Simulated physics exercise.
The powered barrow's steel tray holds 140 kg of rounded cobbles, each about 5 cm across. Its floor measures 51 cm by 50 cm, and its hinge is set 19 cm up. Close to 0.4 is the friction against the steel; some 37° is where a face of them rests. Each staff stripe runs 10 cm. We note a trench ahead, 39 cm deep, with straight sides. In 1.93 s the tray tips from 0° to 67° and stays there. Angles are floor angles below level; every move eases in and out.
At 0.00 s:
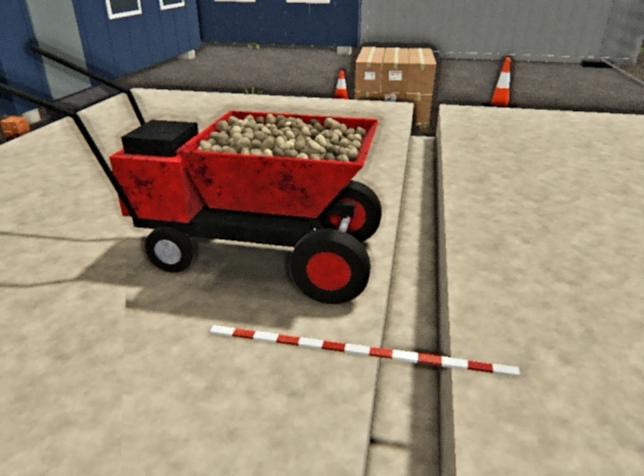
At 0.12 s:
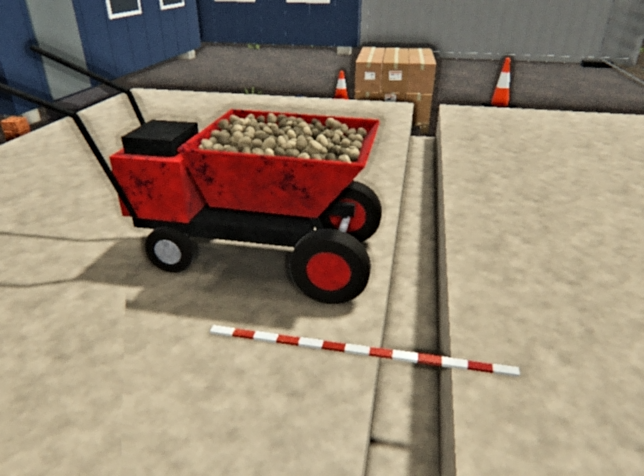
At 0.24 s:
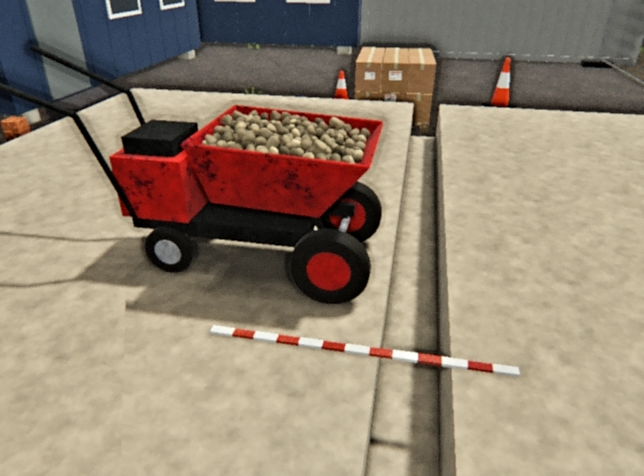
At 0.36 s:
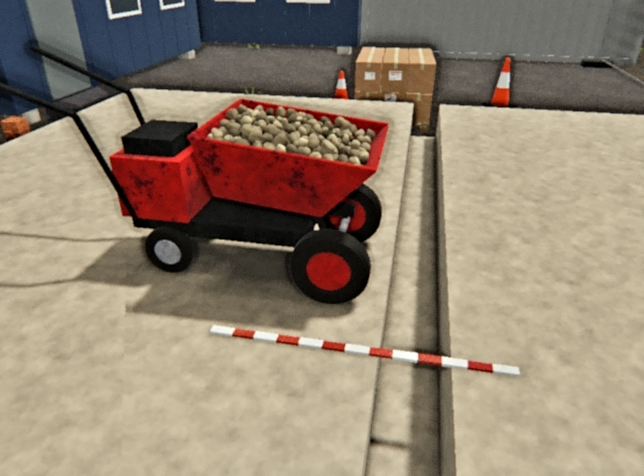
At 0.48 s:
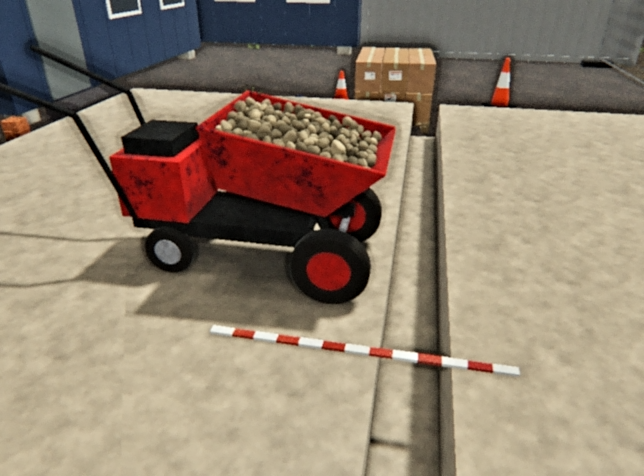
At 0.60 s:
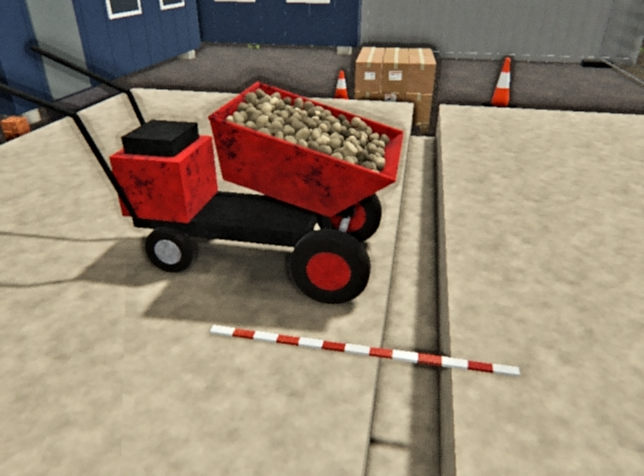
The red tray of a small wheeled cart, heaped with rounded stones, sat level at first, then tilted gradually, its back end rising and its front edge dipping toward the trench on the right.
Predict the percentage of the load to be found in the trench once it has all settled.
Roughly 30 percent of the load ends up there.
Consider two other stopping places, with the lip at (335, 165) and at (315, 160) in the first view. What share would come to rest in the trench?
Roughly 55 per cent, then 80 per cent.
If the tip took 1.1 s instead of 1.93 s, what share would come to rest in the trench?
Trench share: Approx. 25%.
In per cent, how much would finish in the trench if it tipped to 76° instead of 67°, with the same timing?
I'd expect around 20 in a hundred.
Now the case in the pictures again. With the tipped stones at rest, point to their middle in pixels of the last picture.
(479, 280).
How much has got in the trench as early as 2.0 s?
0 per cent, give or take.
After 1.5 s the floor is at 57°; 99 % in the tray, 1 % in the trench; the foremost stones are at (457, 223).
After 2.0 s the floor is at 67°; 60 % in the tray, 40 % past the trench; the foremost stones are at (563, 269).
After 2.4 s the floor is at 67°; 36 % in the tray, 3 % in the trench, 61 % past the trench; the foremost stones are at (612, 264).
After 4.3 s the floor is at 67°; 0 % in the tray, 30 % in the trench, 70 % past the trench; the foremost stones are past the picture's edge.
